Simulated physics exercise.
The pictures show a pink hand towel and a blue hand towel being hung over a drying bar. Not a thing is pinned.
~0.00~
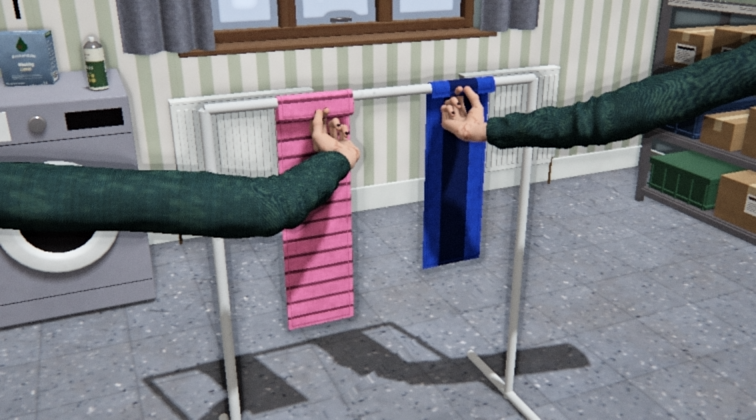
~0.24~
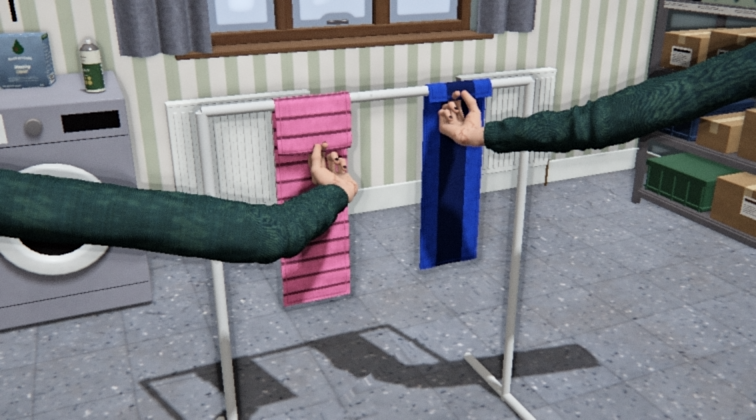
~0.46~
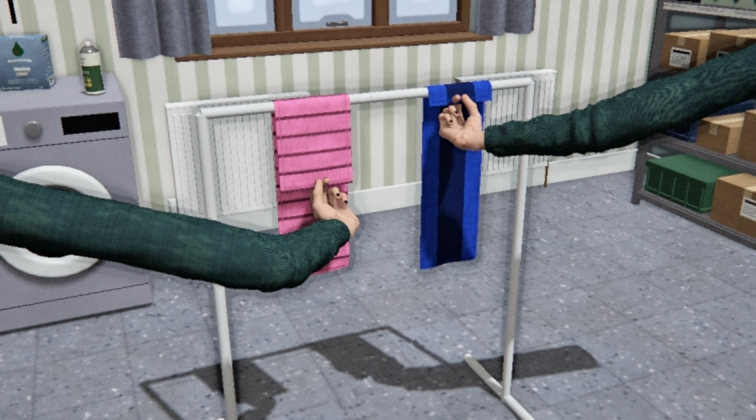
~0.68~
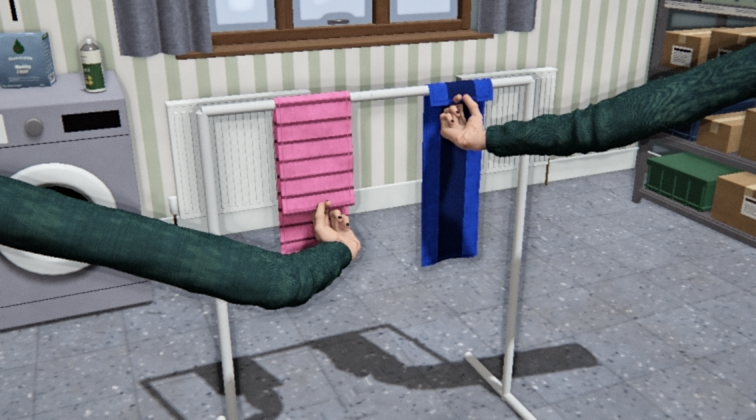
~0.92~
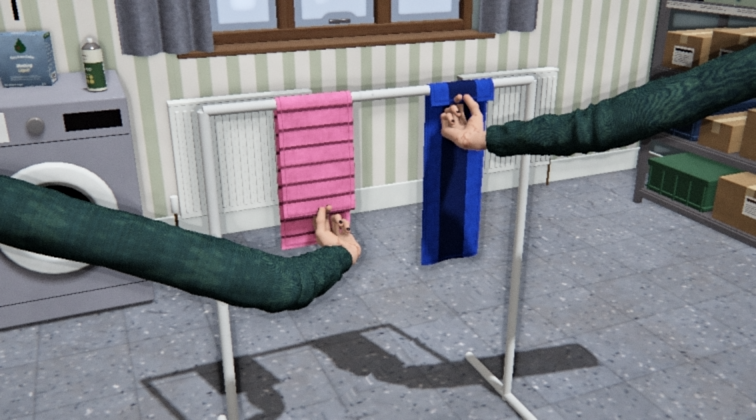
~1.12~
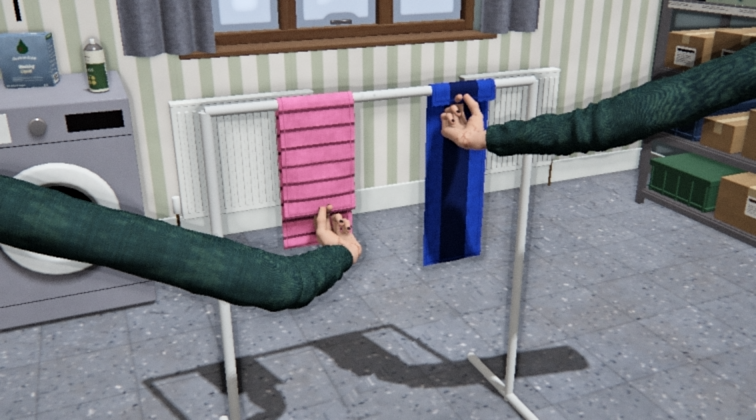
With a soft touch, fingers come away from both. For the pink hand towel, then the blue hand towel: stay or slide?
Pink hand towel: Stays; blue hand towel: Falls.
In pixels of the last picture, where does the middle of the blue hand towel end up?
You'll see it near (444, 409) once things stop.
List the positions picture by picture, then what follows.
The first frame shows pink hand towel front hem (335, 111), back hem (337, 315); blue hand towel front hem (448, 92), back hem (438, 262).
The second frame shows pink hand towel front hem (334, 145); blue hand towel front hem (445, 96).
The third frame shows pink hand towel front hem (335, 180); blue hand towel front hem (445, 100).
The fourth frame shows pink hand towel front hem (337, 203); blue hand towel front hem (447, 100).
The fifth frame shows pink hand towel front hem (337, 207); blue hand towel front hem (447, 100).
The sixth frame shows pink hand towel front hem (338, 207), back hem (335, 237), front over half the back; blue hand towel front hem (448, 99), back hem (438, 259), front far shorter than the back.
After 1.46 s, pink hand towel still hanging; blue hand towel clear of the rail and dropping near (452, 237).
After 1.74 s, pink hand towel still hanging; blue hand towel in a heap on the floor near (444, 407).
After 2.58 s, pink hand towel still hanging; blue hand towel in a heap on the floor near (444, 409).
At rest, pink hand towel still hanging; blue hand towel in a heap on the floor near (444, 409). The pink hand towel keeps its place and the blue hand towel slides off.
